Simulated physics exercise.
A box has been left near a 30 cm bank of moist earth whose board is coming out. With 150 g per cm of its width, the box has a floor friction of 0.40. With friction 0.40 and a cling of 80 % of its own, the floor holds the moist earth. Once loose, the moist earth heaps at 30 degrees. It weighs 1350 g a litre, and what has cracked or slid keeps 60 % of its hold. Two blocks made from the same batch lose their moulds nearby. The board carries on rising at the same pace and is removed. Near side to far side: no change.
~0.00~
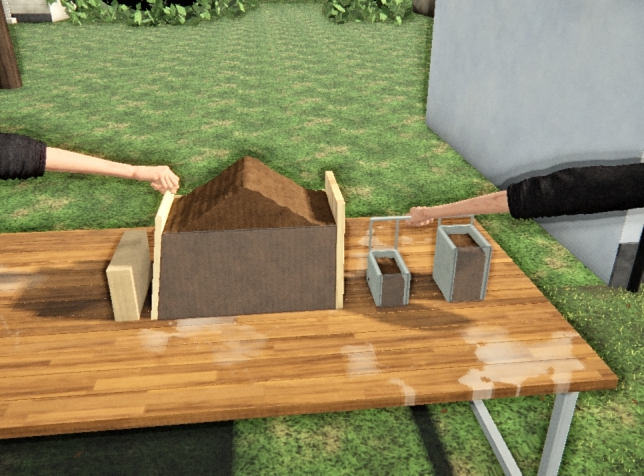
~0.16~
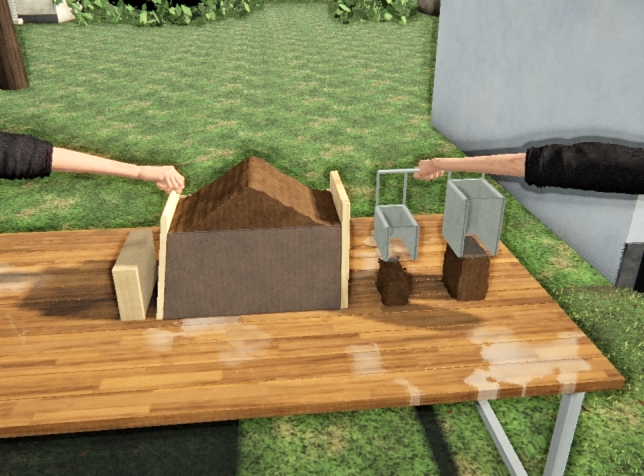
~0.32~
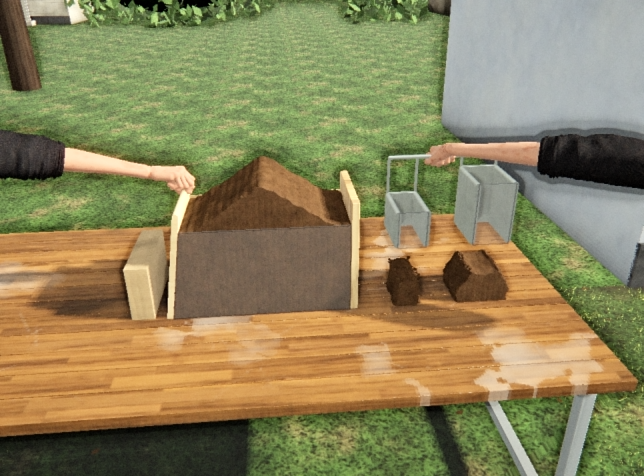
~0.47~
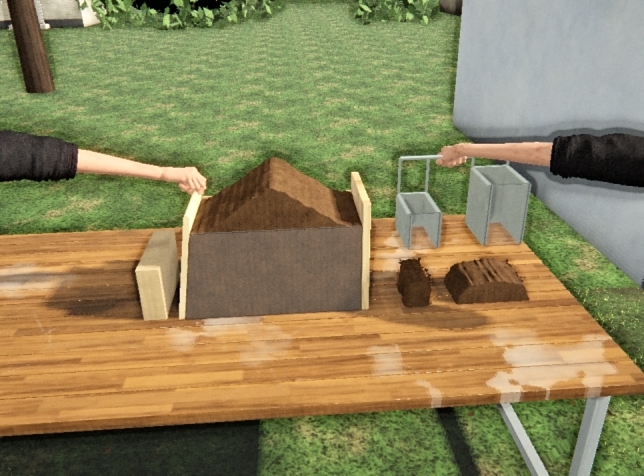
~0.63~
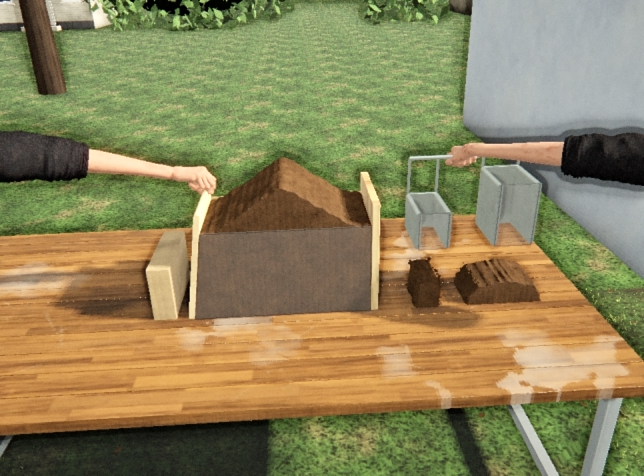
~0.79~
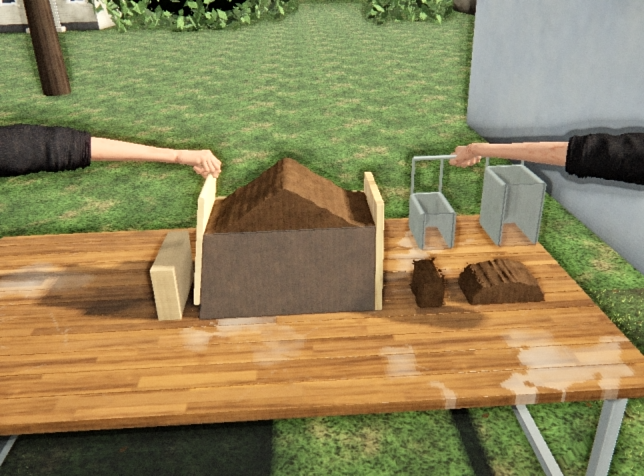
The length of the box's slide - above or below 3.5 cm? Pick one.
Above.
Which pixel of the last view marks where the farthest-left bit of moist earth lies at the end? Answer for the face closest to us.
Position: Approx. (158, 306).
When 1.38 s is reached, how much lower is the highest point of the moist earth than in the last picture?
4.0 cm.
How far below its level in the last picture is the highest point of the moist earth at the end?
Roughly 7.5 cm.
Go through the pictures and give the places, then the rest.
The first picture shows top of the board at (161, 233), not yet moved; crest of the moist earth at (241, 189); block heights 9.6 cm, 17 cm (left to right).
The second picture shows top of the board at (167, 233), not yet moved; crest of the moist earth at (246, 189); block heights 9.5 cm, 16 cm (left to right).
The third picture shows top of the board at (177, 233), not yet moved; crest of the moist earth at (256, 189); block heights 9.5 cm, 11 cm (left to right).
The fourth picture shows top of the board at (189, 234), not yet moved; crest of the moist earth at (267, 190); block heights 9.5 cm, 8.3 cm (left to right).
The fifth picture shows top of the board at (199, 233), moved 4 mm; crest of the moist earth at (276, 190); block heights 9.5 cm, 8.3 cm (left to right).
The sixth picture shows top of the board at (204, 215), moved 6.0 cm; crest of the moist earth at (280, 191); block heights 9.5 cm, 8.3 cm (left to right).
After 1.06 s, the box has not moved.
After 1.38 s, the box has not moved.
After 1.71 s, the box has been pushed 5.4 cm.
After 2.03 s, the box has been pushed 6.7 cm.
After 2.29 s, the box has been pushed 6.7 cm.
